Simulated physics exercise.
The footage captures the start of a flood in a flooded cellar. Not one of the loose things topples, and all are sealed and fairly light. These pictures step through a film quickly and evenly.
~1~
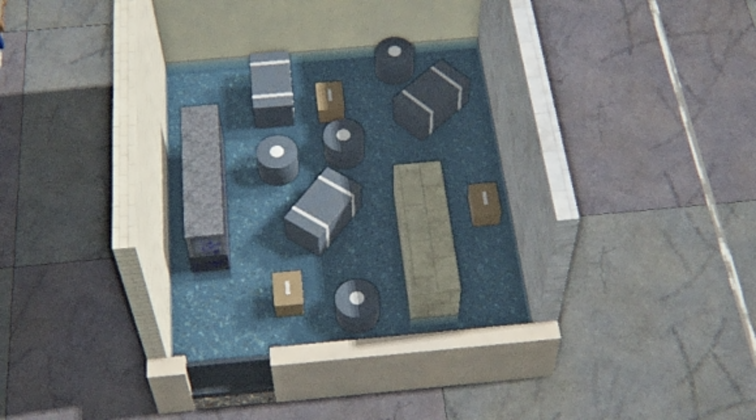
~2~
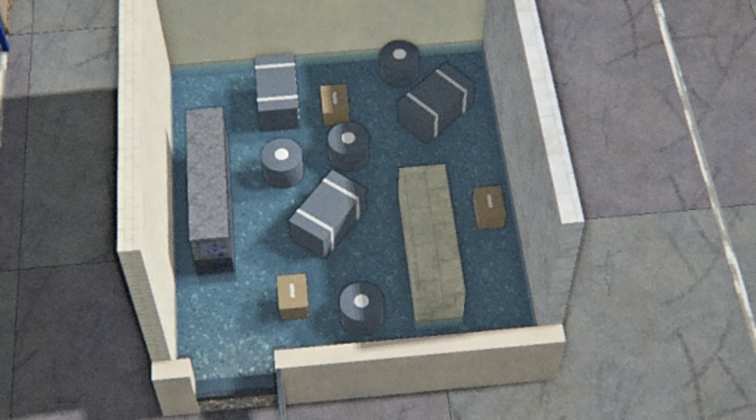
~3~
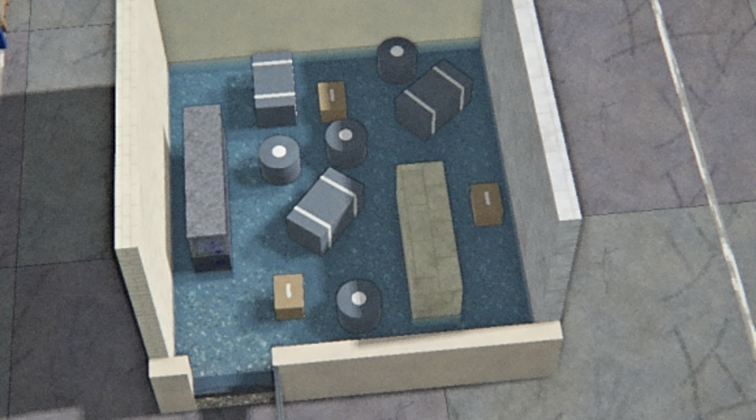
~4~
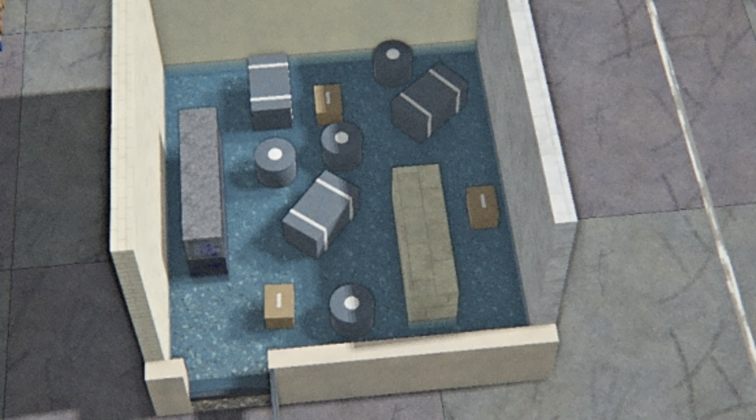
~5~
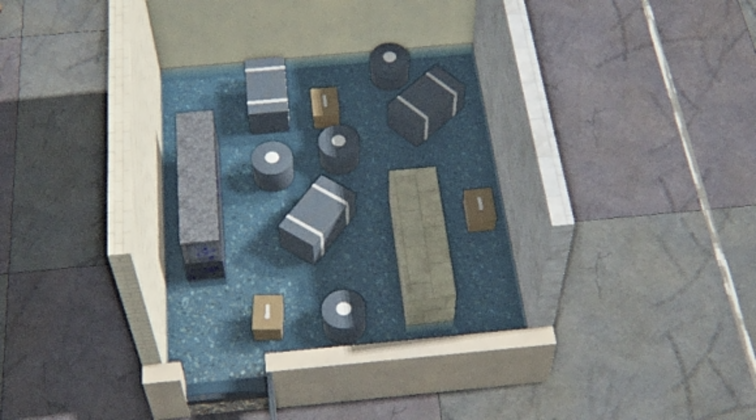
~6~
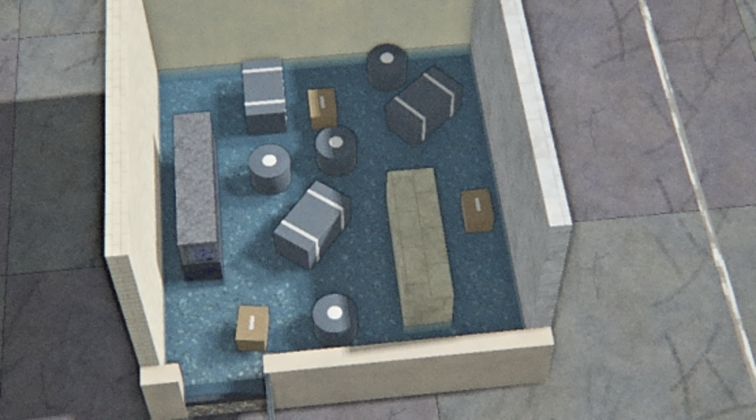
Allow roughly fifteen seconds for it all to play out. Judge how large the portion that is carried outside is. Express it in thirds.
The share is one third to two thirds.
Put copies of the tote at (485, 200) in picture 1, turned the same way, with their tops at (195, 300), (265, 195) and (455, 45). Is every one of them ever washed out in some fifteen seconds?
Note - in order: Out of the scene / out of the scene / retained.
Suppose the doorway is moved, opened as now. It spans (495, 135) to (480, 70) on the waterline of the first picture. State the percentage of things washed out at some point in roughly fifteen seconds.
Something like 60 percent.
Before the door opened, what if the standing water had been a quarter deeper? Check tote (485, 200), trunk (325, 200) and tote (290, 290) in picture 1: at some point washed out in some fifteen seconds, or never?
So, in the listed order, they end up not lost, flushed out and flushed out.
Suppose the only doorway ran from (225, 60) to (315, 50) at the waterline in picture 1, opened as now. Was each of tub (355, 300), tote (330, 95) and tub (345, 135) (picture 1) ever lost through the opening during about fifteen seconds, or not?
First never leaves, second escapes, third escapes.
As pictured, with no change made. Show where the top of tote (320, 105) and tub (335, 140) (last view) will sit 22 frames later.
Roughly (288, 152) and roughly (302, 251).
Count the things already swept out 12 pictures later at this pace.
The count is 2.
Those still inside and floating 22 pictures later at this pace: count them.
Counted: 7.
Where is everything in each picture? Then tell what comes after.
The first picture shows a tote at (288, 288) floats; a tub at (357, 298) floats; 0 of 10 have shifted.
The second picture shows a tote at (292, 291) floats; a tub at (362, 301) floats; 0 of 10 have shifted.
The third picture shows a tote at (289, 291), afloat; a tub at (359, 299) floats; 0 of 10 have shifted.
The fourth picture shows a tote at (279, 301) floats, close to its start; a tub at (352, 303) floats, close to its start; 1 of 10 have shifted.
The fifth picture shows a tote at (268, 312), afloat, close to its start; a tub at (344, 309) floats, close to its start; 2 of 10 have shifted.
The sixth picture shows a tote at (252, 323), afloat, a stride from its start; a tub at (335, 313) floats, close to its start; 3 of 10 have shifted.
A moment on, 0 of 10 are out; 10 afloat.
Next, 2 of 10 are out; 8 afloat.
Later, 3 of 10 are out; 7 afloat.
In the end, 4 of 10 are out; 6 afloat.
